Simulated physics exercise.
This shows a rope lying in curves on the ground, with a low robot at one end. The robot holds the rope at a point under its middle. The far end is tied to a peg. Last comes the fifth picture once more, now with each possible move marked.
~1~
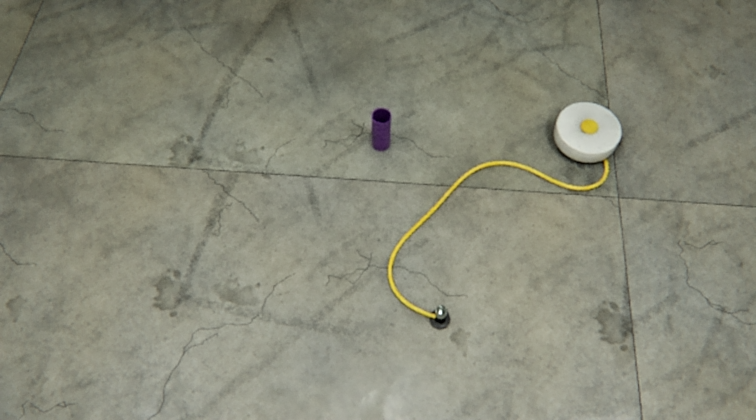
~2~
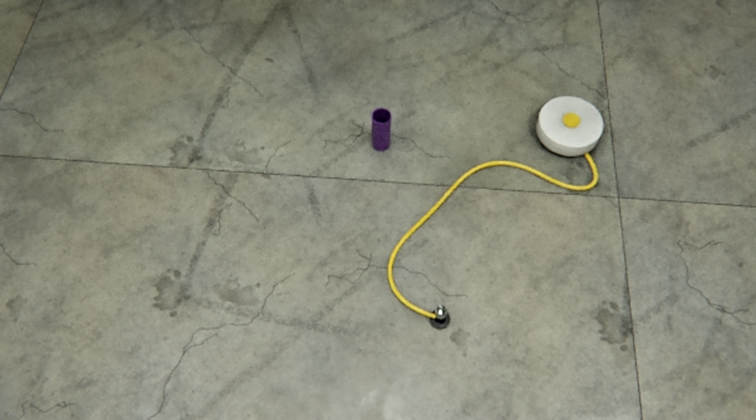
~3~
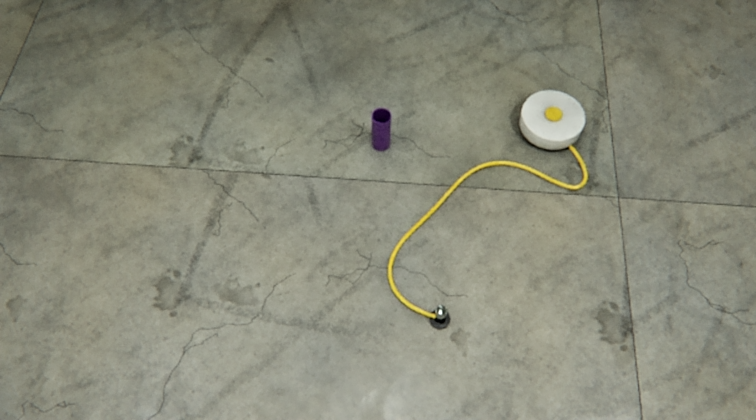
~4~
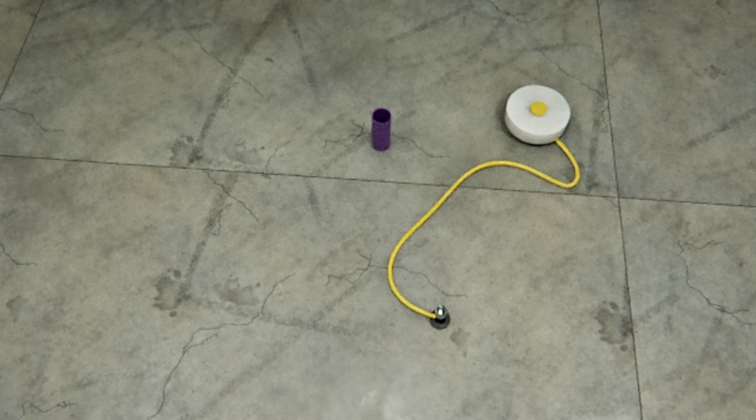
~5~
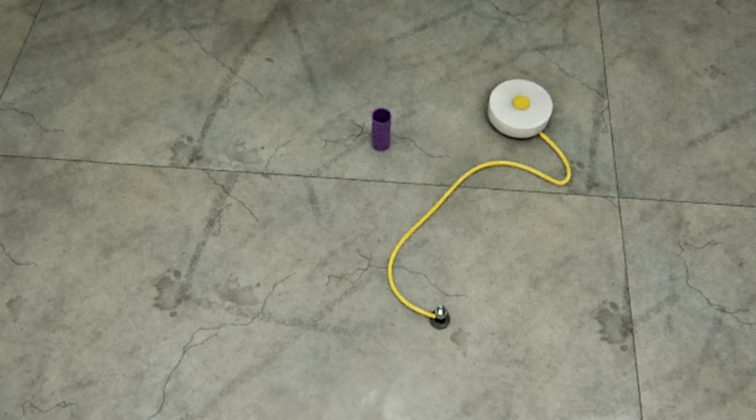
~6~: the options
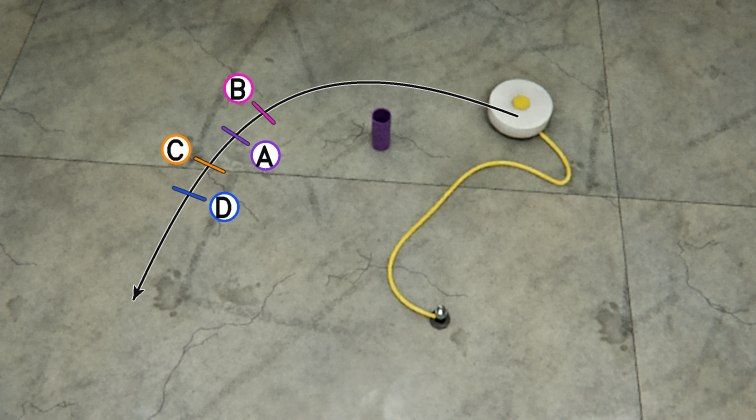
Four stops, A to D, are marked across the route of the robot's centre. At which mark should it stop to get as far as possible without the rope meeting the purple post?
Mark B.
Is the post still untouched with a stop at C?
No.
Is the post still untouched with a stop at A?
No.
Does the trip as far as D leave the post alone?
No.
On the marked copy, A at (235, 136); B at (264, 113); C at (209, 165); D at (189, 194); the route from (517, 116) via (278, 104) to (134, 299).
Following B. Soon after the start, robot (430, 82), middle of the rope (465, 177).
Later, robot (336, 78), middle of the rope (465, 177).
In the end, robot (262, 106), middle of the rope (439, 169); nothing has been touched.
As for the rest, A brings the rope against the post; C brings the rope against the post; D brings the rope against the post.
